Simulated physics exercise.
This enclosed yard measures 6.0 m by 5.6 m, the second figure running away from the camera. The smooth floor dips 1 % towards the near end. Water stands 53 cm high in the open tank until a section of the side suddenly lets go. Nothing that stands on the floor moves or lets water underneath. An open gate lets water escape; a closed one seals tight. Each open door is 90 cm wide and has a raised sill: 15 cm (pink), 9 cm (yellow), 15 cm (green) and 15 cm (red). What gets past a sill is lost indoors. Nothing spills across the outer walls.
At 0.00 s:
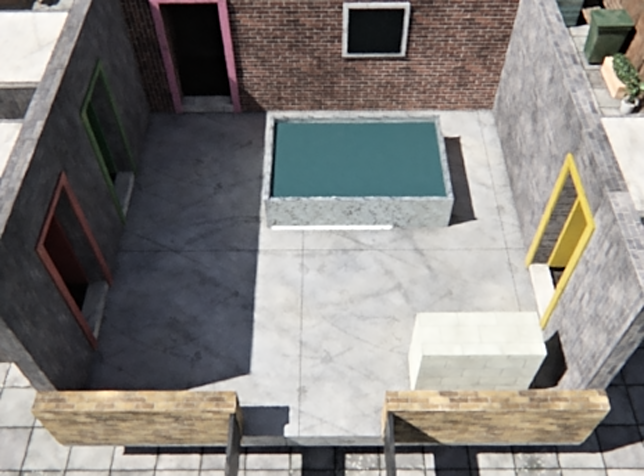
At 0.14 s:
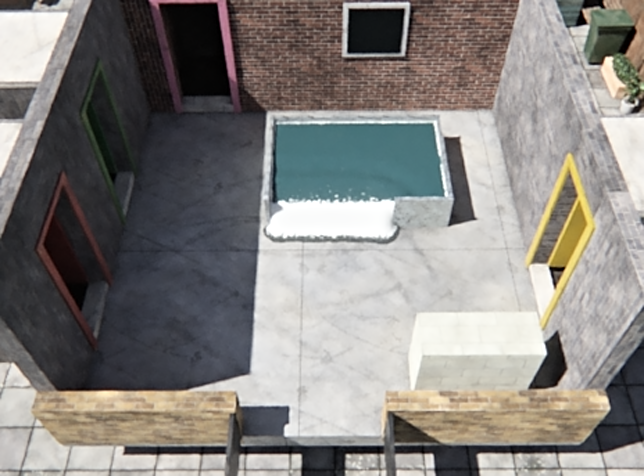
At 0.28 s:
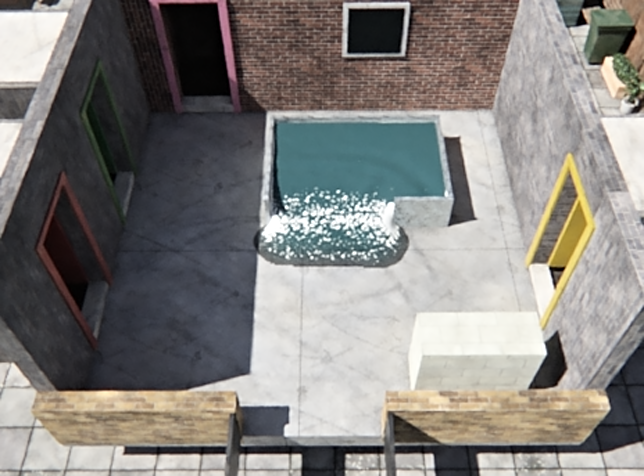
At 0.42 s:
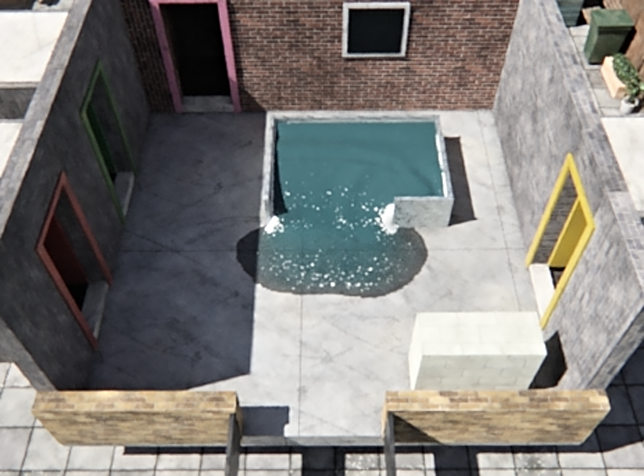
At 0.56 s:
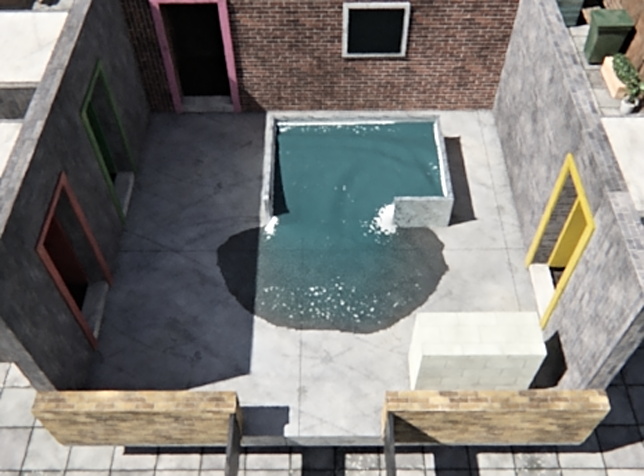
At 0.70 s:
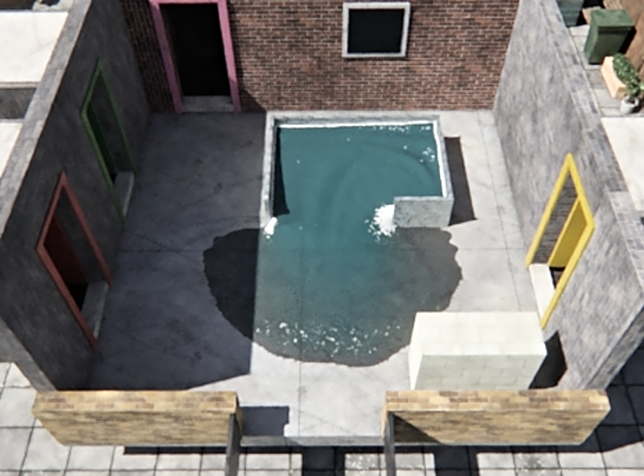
The clip opens on a walled yard with a still, full tank of teal water against the back brick wall. The tank's near side gives way toward the left, and white, foaming water pours out. The water spreads over the grey floor in a widening rounded pool, reaching the pale block at right.
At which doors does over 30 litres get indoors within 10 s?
Door by door: At the pink door it keeps below the limit; at the yellow door it does not reach the limit; at the green door it keeps below the limit; at the red door it stays under the limit.
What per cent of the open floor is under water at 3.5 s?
Some 50 per cent of it.
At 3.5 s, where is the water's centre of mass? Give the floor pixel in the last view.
At about (317, 273).
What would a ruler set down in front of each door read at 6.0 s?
In cm: Pink 1, yellow 6, green 3, red 7.
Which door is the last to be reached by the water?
It is the pink one.
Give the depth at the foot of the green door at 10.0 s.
About 2.0 cm.
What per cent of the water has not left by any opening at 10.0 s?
Some 52 per cent remains.
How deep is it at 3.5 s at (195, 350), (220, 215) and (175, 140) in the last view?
In that order: 3, 0 and 0 cm.
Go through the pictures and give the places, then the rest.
The first picture shows the open tank at (356, 159) is whole and still, 53 cm deep.
In the second picture, water pours out at (331, 215) and has run 0.9 m, to (394, 232); typically 10 cm deep outside, 53 cm at the open tank's back.
In the third picture, water pours out at (331, 218) and has run 1.1 m, to (261, 246); typically 10 cm deep outside, 53 cm at the open tank's back.
In the fourth picture, water pours out at (331, 218) and has run 1.4 m, to (410, 272); typically 8 cm deep outside, 52 cm at the open tank's back.
In the fifth picture, water pours out at (331, 218) and has run 1.8 m, to (384, 323); typically 6 cm deep outside, 46 cm at the open tank's back.
In the sixth picture, water pours out at (331, 219) and has run 2.3 m, to (368, 359); typically 6 cm deep outside, 45 cm at the open tank's back.
After 1.4 s water covers 35 % of the floor and is deepest (27 cm) near (302, 233); pink door not reached, yellow door not reached, green door not reached, red door not reached.
After 2.2 s water covers 45 % of the floor and is deepest (28 cm) near (400, 416); pink door not reached, yellow door not reached, green door not reached, red door not reached.
After 3.5 s water covers 50 % of the floor and is deepest (23 cm) near (94, 417); pink door not reached, yellow door 6 cm at the sill, 0 L in, green door not reached, red door 13 cm at the sill, 0 L in.
After 6.0 s water covers 85 % of the floor and is deepest (12 cm) near (546, 416); pink door not reached, yellow door 6 cm at the sill, 0 L in, green door 3 cm at the sill, 0 L in, red door 7 cm at the sill, 0 L in.
After 10.0 s water covers 100 % of the floor and is deepest (8 cm) near (80, 417); pink door 4 cm at the sill, 0 L in, yellow door 2 cm at the sill, 0 L in, green door 2 cm at the sill, 0 L in, red door 5 cm at the sill, 0 L in.
